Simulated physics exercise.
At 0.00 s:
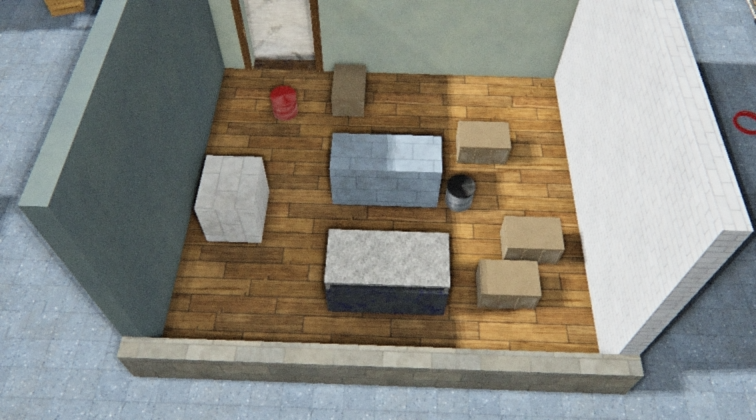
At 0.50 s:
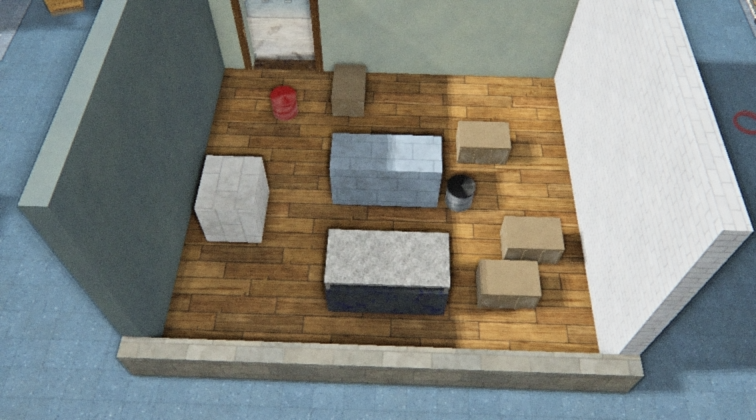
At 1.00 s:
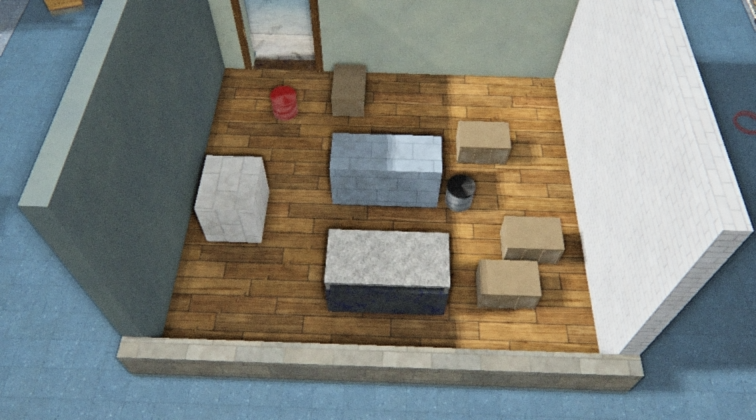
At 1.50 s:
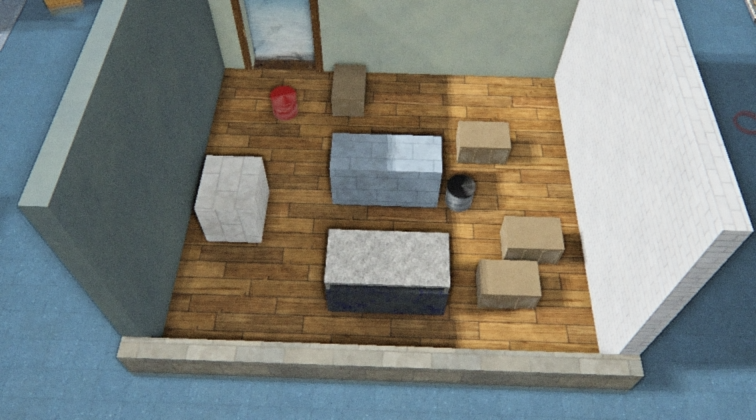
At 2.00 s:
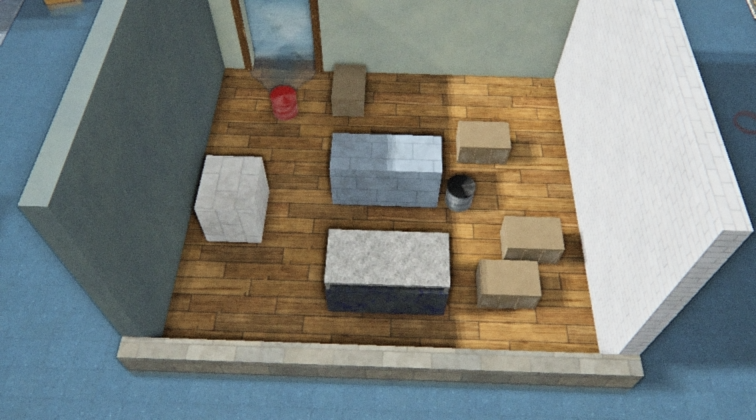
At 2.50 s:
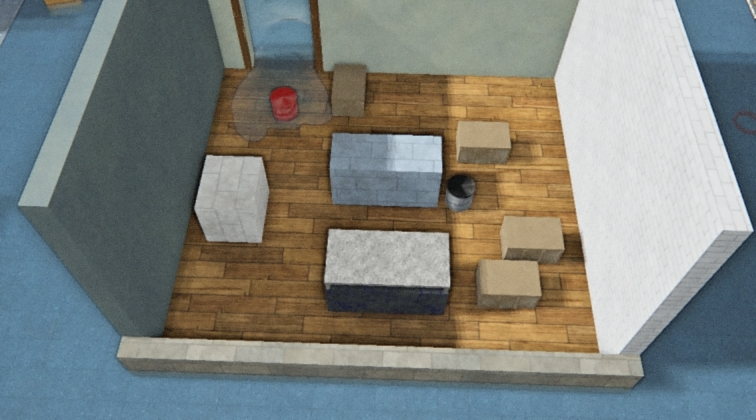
Water crept through the open doorway at the back of a small wooden-floored room and spread around a red pail, while the pail, boxes and large blocks all stayed where they were.
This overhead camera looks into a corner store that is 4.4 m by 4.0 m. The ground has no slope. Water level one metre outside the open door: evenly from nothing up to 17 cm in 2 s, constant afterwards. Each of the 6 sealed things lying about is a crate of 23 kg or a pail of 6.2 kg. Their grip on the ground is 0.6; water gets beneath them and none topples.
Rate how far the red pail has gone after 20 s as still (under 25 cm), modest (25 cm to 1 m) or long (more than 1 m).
Long.
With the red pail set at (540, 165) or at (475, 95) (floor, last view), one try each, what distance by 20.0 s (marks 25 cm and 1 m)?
In that order: It goes a long way; it shifts a modest distance.
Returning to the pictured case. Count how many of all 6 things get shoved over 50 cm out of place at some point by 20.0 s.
The answer here is 3.
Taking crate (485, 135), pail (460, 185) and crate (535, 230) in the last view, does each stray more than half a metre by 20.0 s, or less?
The first is lower, the second higher and the third higher.
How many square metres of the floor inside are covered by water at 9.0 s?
Near 14 m2 in all.
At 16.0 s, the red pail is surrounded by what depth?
The depth there is around 8 cm.
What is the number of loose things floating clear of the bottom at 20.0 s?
At that moment it comes to 3.
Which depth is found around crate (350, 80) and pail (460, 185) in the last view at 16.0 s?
Close to 6 and 7 centimetres.
After 4.0 s the red pail is near (283, 147), 0.8 m from its start, aground; 0 afloat.
After 9.0 s the red pail is near (317, 229), 2.0 m from its start, aground; 0 afloat.
After 16.0 s the red pail is near (313, 252), 2.3 m from its start, afloat; 1 afloat.
After 20.0 s the red pail is near (274, 331), 3.2 m from its start, afloat; 3 afloat.
